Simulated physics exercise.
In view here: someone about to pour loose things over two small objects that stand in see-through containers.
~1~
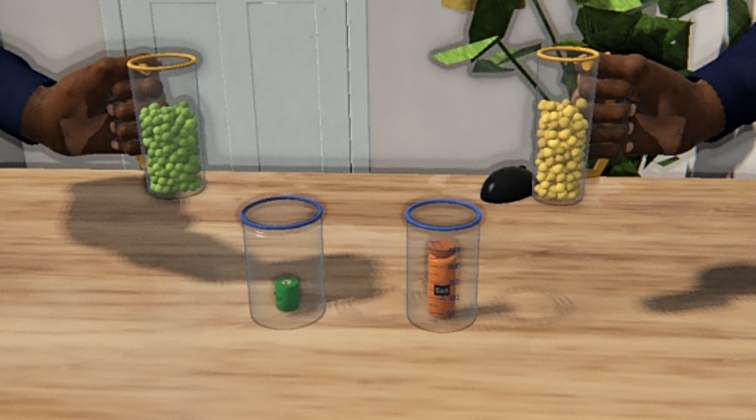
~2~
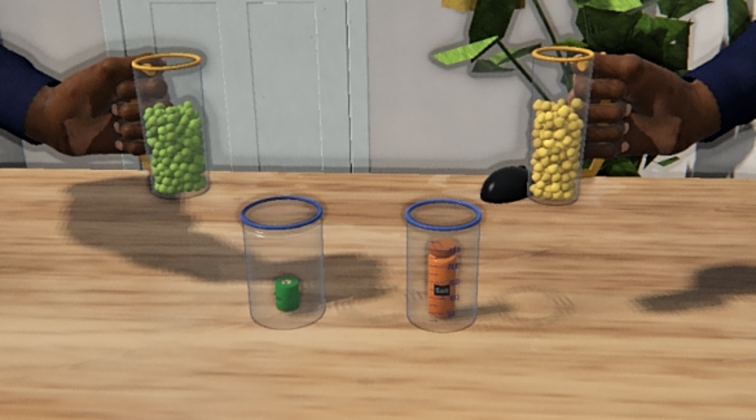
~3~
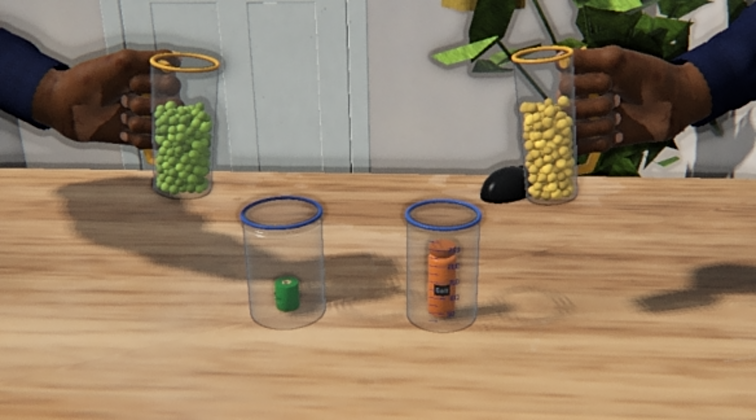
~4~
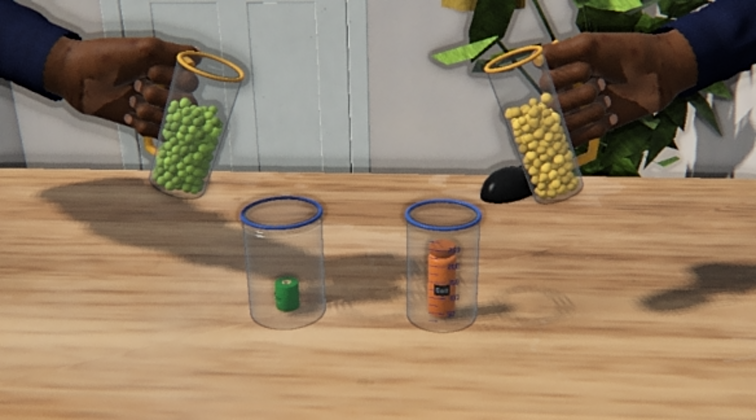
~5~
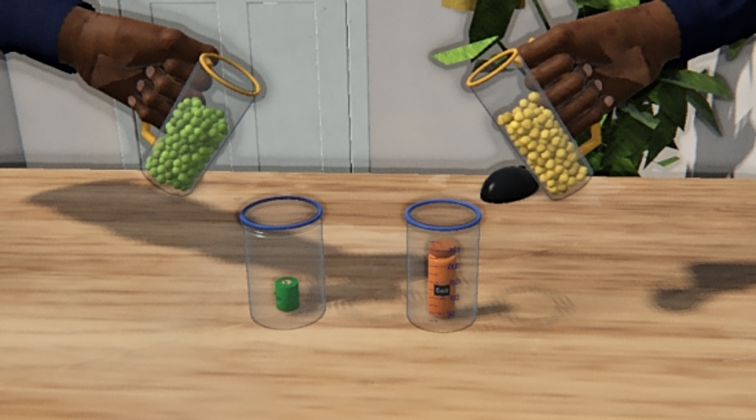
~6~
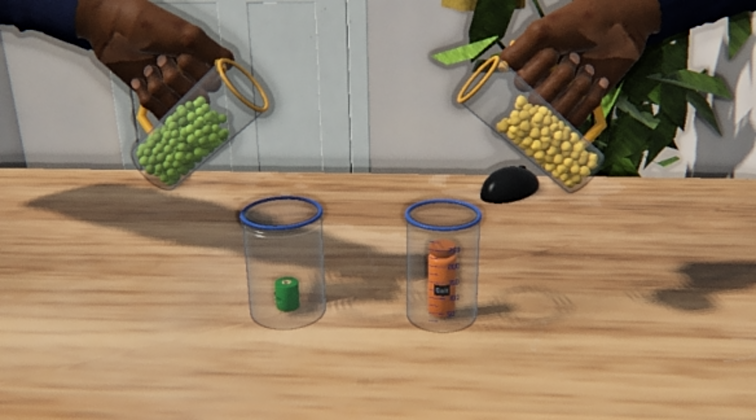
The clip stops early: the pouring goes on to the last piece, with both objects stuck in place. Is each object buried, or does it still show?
Left: Submerged. Right: Visible.
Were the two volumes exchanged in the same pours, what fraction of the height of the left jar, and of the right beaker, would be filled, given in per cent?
Levels - left near 40, right near 70.
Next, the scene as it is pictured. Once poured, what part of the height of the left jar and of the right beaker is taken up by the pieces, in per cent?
Near 45 on the left, 55 on the right.
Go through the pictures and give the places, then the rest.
The first picture shows small roll in the left jar at (287, 294), a quarter of its height or less; left cup at (170, 127), two thirds full of dried peas; small canister in the right beaker at (442, 278), reaching well over half way up; right cup at (563, 127), two thirds full of puffed corn balls.
The second picture shows left cup at (174, 127), upright; right cup at (558, 127), upright.
The third picture shows left cup at (184, 127), tipped 7°; right cup at (547, 127), tipped 7°.
The fourth picture shows left cup at (194, 127), tipped 21°; right cup at (537, 127), tipped 21°.
The fifth picture shows left cup at (198, 127), tipped 35°; right cup at (532, 127), tipped 35°.
The sixth picture shows small roll in the left jar at (287, 294); left cup at (198, 127), tipped 49°; small canister in the right beaker at (442, 278); right cup at (532, 127), tipped 49°.
Then, 0.33 s past the last view, left jar empty, all of its cupful still in the cup; right beaker empty, all of its cupful still in the cup.
Then, 0.75 s past the last view, left jar empty, all of its cupful still in the cup; right beaker empty, all of its cupful still in the cup.
Then, 1.20 s past the last view, left jar a quarter full, about a third of its cupful still in the cup; right beaker nearly empty, about half of its cupful still in the cup.
Finally, left jar half full (surface near (285, 263)), nothing beside it; right beaker half full (surface near (443, 259)), nothing beside it; the left thing is covered; the right thing is still showing.
